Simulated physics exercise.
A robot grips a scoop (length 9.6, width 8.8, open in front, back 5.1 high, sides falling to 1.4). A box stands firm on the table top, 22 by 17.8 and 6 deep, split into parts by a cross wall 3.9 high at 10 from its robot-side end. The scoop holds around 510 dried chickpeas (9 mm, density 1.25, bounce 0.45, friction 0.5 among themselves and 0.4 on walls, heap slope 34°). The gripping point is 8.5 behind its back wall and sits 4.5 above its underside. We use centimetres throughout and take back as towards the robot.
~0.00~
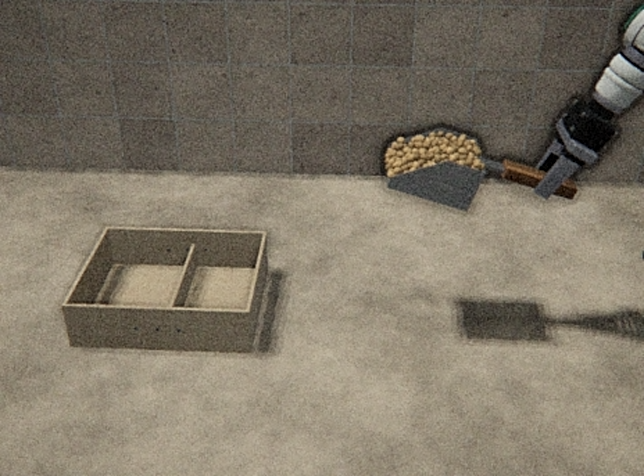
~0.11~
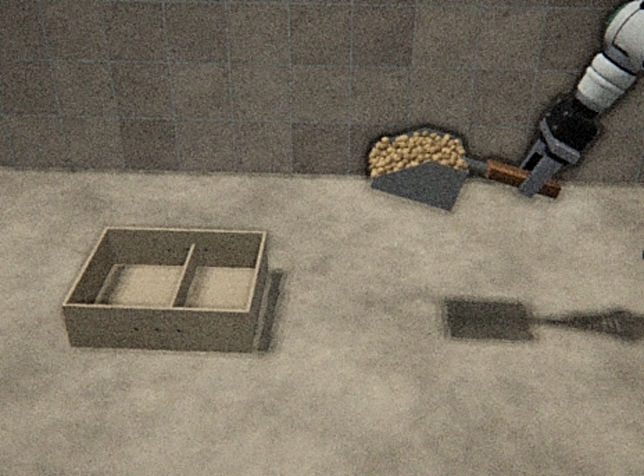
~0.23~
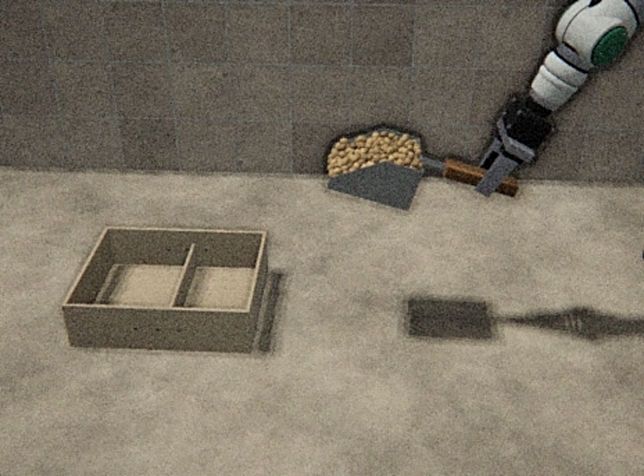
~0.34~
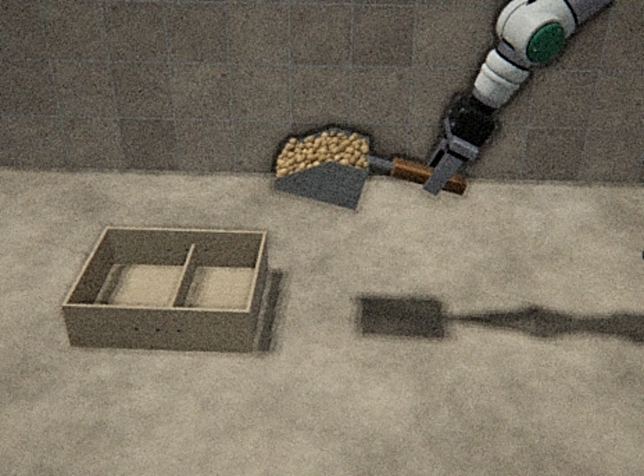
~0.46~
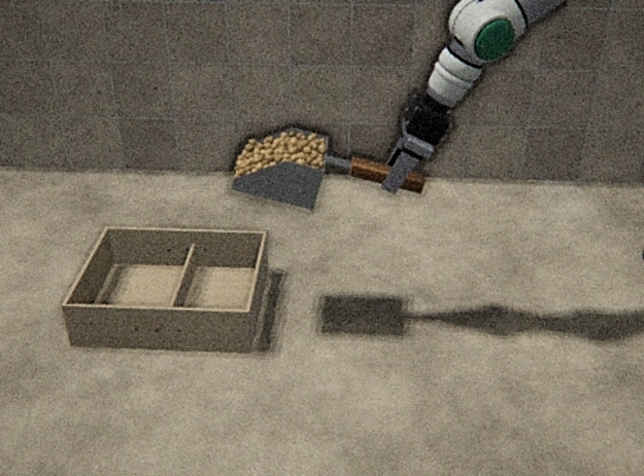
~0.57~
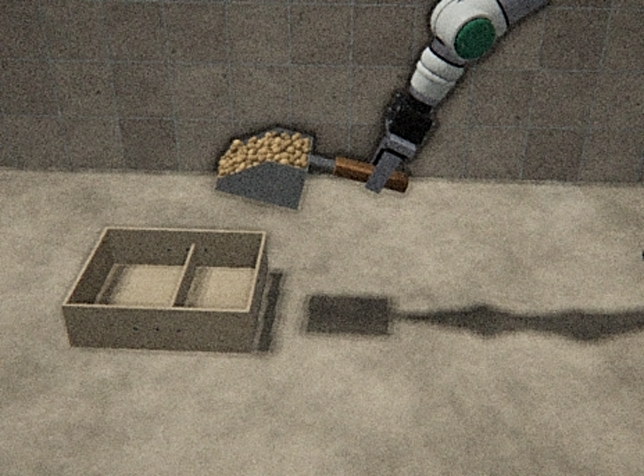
Robot arm carrying a grey scoop heaped with dried chickpeas leftward above a pale tabletop, towards the side of a divided box.
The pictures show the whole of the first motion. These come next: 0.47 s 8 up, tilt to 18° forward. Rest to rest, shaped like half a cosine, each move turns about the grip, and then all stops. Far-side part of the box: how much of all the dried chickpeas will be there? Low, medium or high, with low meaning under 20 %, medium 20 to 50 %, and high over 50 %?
Answer: Low.
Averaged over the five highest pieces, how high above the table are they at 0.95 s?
Roughly 26 cm.
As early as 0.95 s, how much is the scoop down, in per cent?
So far, about 5 in a hundred parts are out.
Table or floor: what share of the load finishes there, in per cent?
Near 0 in a hundred.
After 0.76 s, tilted 3° backward, highest piece 25 above the table; 510 on the scoop, 2 in the robot-side part, 2 in flight or on a rim.
After 0.95 s, tilted 15° forward, highest piece 26 above the table; 485 on the scoop, 11 in the robot-side part, 18 in flight or on a rim.
After 1.24 s, tilted 18° forward, highest piece 25 above the table; 345 on the scoop, 104 in the robot-side part, 65 in flight or on a rim.
After 2.29 s, tilted 18° forward, highest piece 4 above the table; 513 in the robot-side part, 1 in the far-side part.
In the end, 513 in the robot-side part, 1 in the far-side part. That is 0 % in the far-side part of the box.
